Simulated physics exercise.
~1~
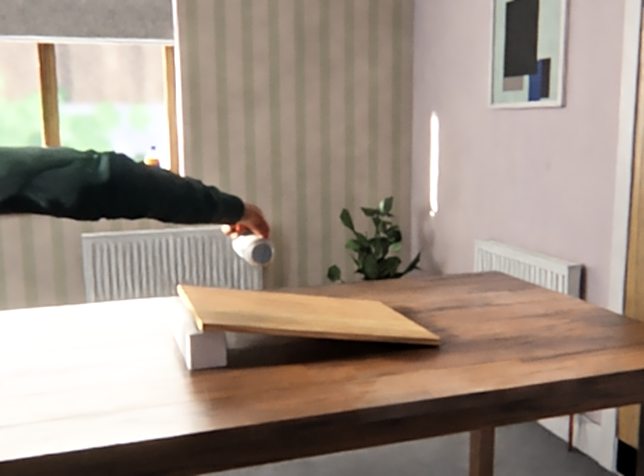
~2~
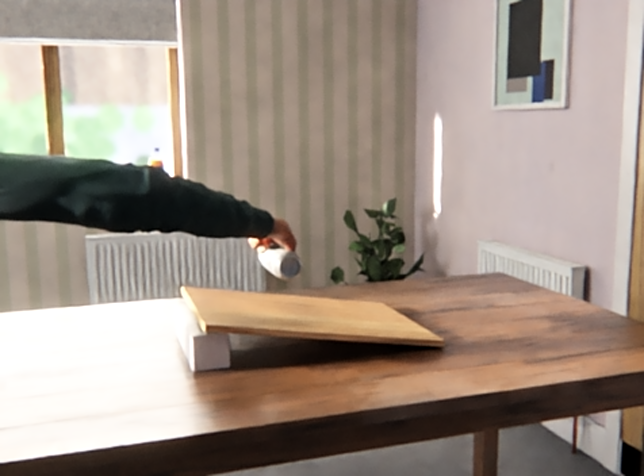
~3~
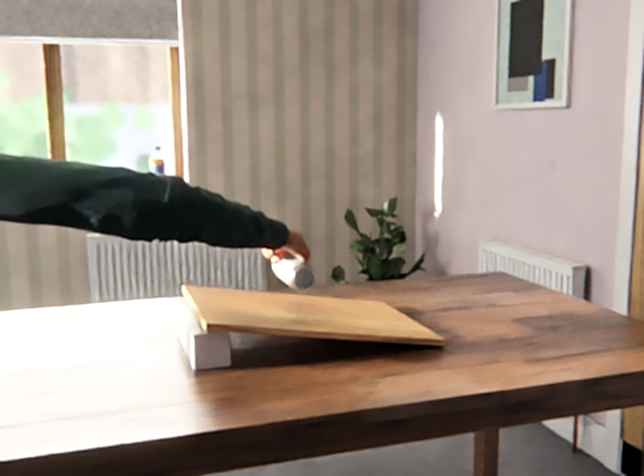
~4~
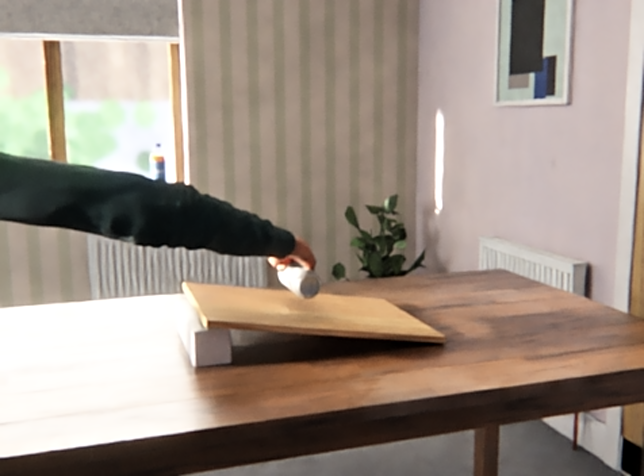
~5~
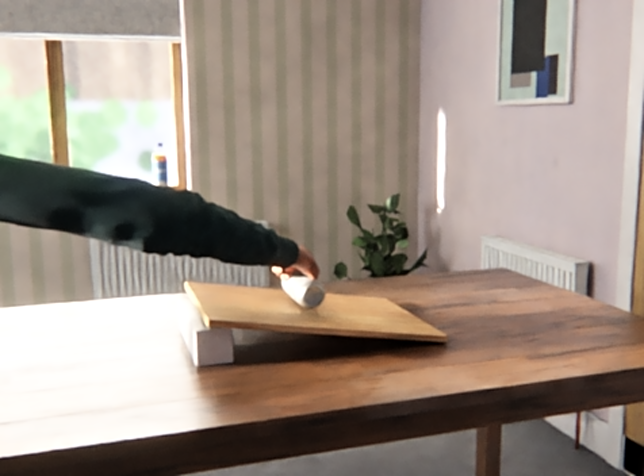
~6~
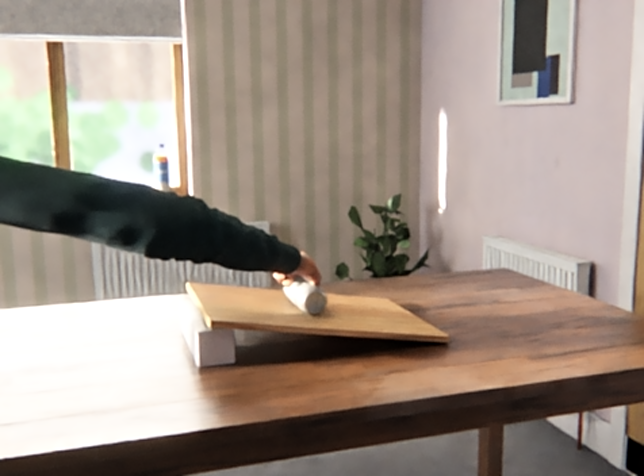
In a sunlit room with striped wallpaper, a wooden board slopes down to the right on a table, its left end propped on a white block. A dark-sleeved arm reaches in from the left, moving a white can rightward and down, and sets it on its side on the board, keeping hold.
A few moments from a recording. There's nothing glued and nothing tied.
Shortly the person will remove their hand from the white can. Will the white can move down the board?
Yes, it makes for the bottom.
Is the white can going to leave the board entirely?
In the end it goes over the edge.
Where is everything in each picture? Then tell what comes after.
The first picture shows coming down; white can (253, 247).
The second picture shows coming down; white can (280, 260).
The third picture shows coming down; white can (294, 271).
The fourth picture shows coming down; white can (299, 279).
The fifth picture shows coming down; white can (303, 288).
The sixth picture shows in place under the hand; white can (305, 294).
Then, 1.10 s later than the last frame, white can now off the board.
Then, 1.80 s later than the last frame, things are still on the move.
When it is over, off the board, white can. The white can slides or rolls down.
